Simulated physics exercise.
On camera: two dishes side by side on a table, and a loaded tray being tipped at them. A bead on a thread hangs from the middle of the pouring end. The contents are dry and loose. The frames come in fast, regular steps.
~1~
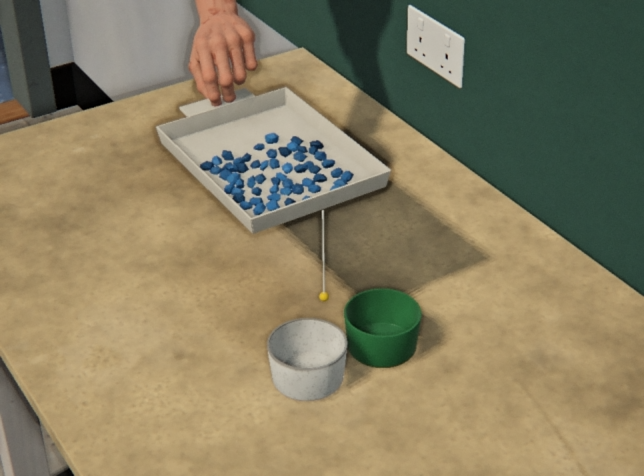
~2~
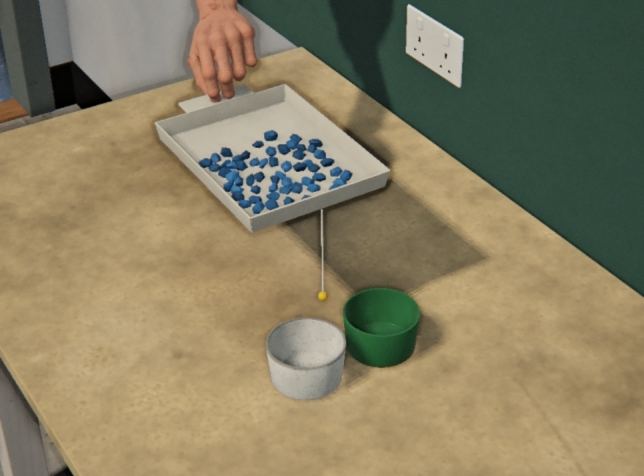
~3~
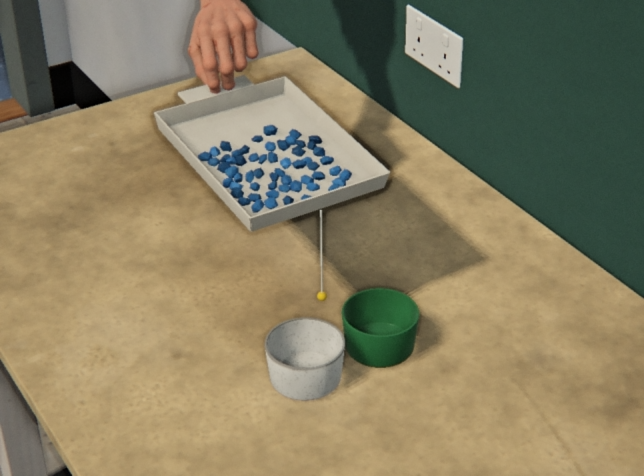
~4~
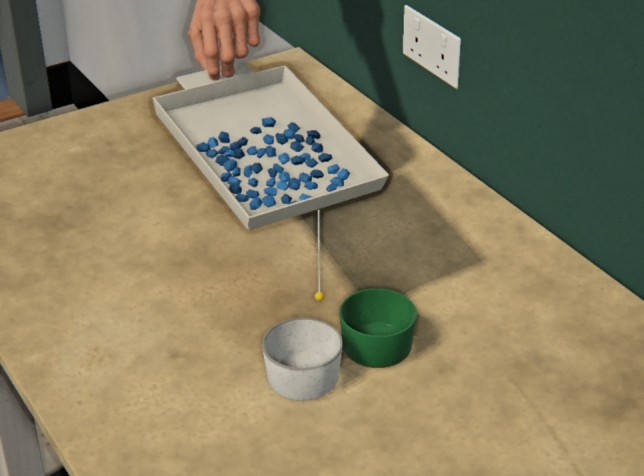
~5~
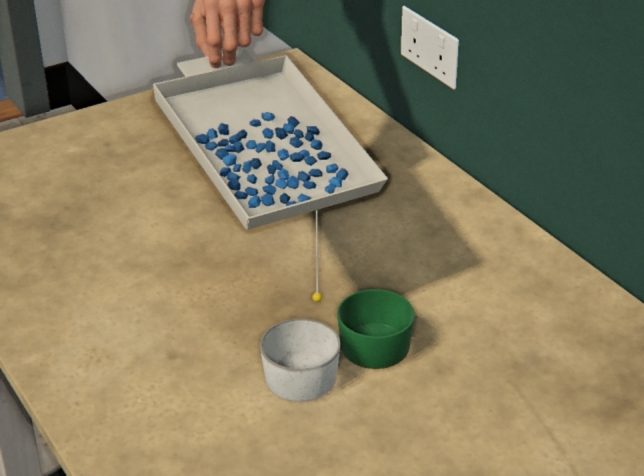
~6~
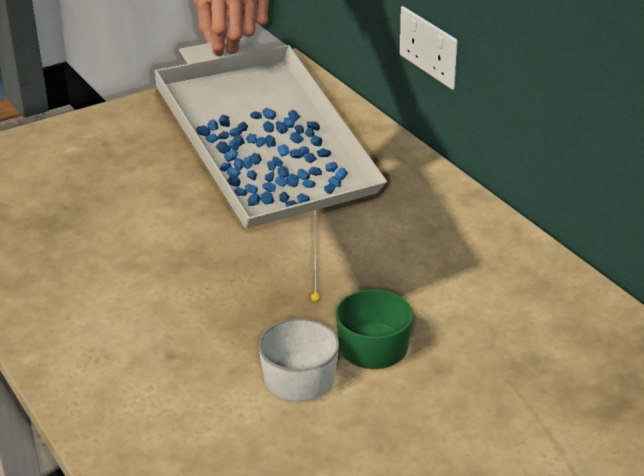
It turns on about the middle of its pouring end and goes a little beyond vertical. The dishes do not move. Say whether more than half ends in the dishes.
In the dishes lies over half of it.
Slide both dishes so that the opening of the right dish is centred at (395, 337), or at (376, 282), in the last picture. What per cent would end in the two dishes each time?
Roughly 20 per cent, and 30 per cent.
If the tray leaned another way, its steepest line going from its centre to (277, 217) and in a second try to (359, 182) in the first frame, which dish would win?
First the left dish, then the right one.
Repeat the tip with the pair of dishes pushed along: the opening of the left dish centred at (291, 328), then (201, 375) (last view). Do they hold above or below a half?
First the larger part, then not half.
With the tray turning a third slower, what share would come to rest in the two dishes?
Roughly 80 in a hundred.
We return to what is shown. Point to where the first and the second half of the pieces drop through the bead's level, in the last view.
At about (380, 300), then at (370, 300).
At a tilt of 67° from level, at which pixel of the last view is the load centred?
At about (325, 186).
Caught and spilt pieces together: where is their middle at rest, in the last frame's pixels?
At about (380, 342).
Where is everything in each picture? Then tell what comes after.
Corners of the pouring end at (252, 216) and (386, 170), level; middle of the load at (282, 177), aquarium stones; left dish at (328, 379); right dish at (404, 347); bead on its thread at (324, 297), in the first picture.
Corners of the pouring end at (252, 215) and (385, 170), level; middle of the load at (281, 176), in the second picture.
Corners of the pouring end at (252, 215) and (385, 171), tipped barely, lowest at the right corner; middle of the load at (281, 173), in the third picture.
Corners of the pouring end at (251, 214) and (384, 174), tipped a little, lowest at the right corner; middle of the load at (279, 169), in the fourth picture.
Corners of the pouring end at (250, 215) and (383, 177), tipped clearly, lowest at the right corner; middle of the load at (278, 166), in the fifth picture.
Corners of the pouring end at (250, 215) and (382, 180), tipped clearly, lowest at the right corner; middle of the load at (278, 162), a stray few on the move; left dish at (319, 380); right dish at (395, 348), in the sixth picture.
Soon, tray tipped steeply; nearly all on the tray; a stray few in the air.
A while on, tray tipped past a quarter turn; about a third on the tray; about a quarter in the right dish; a small part outside both; about a third in the air.
Towards the end, tray tipped past a quarter turn; a stray few in the left dish; about two thirds in the right dish; about a third outside both.
Finally, tray tipped past a quarter turn; a stray few in the left dish; about two thirds in the right dish; about a third outside both.
